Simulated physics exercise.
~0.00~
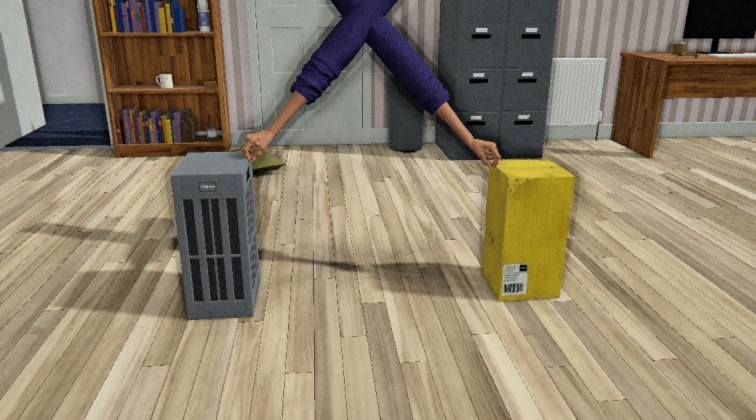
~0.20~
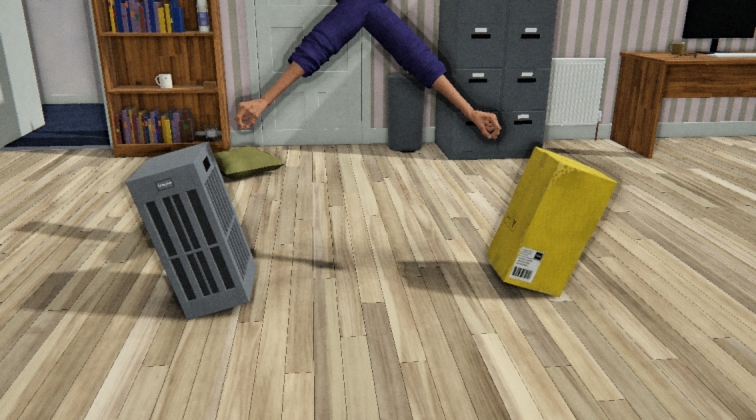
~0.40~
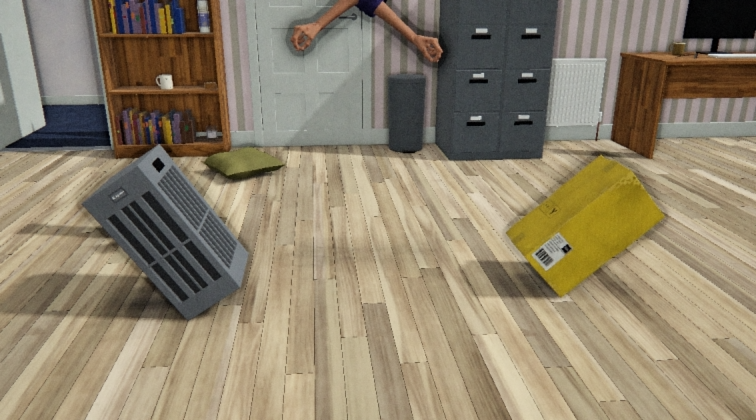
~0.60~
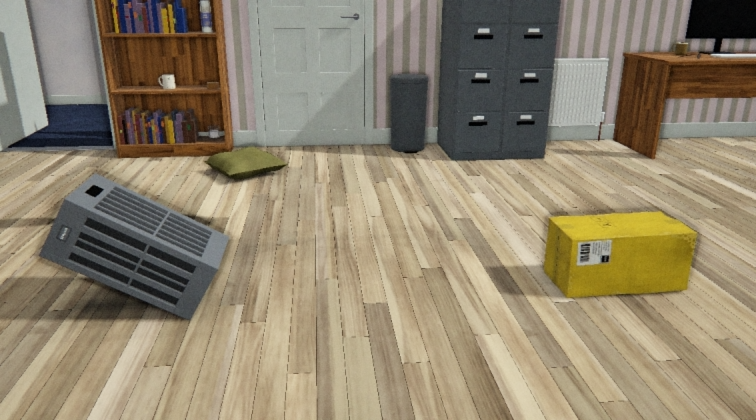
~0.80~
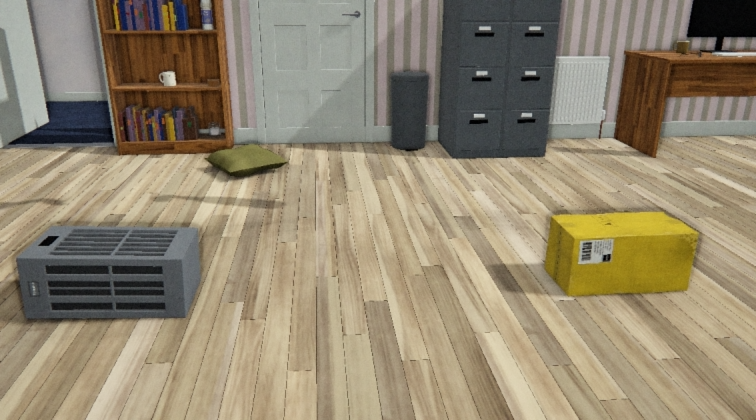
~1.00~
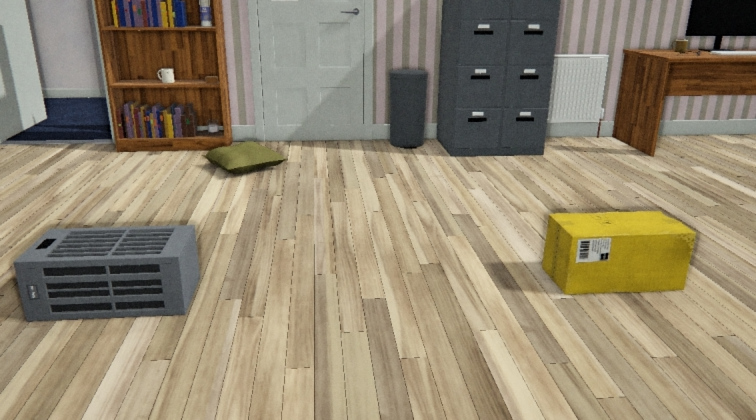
To begin with, a grey, vented crate and a yellow parcel stand upright on a pale wooden floor, with a purple-sleeved person's hands at their tops. The hands let go and draw back as the crate leans left and the parcel leans right. Both keep tipping outward while the arms withdraw towards the door. The yellow parcel drops onto its side first, with the grey crate still tilting steeply. The crate then lands on its side too, and both lie still, far apart, in front of the bookcase and cabinets.
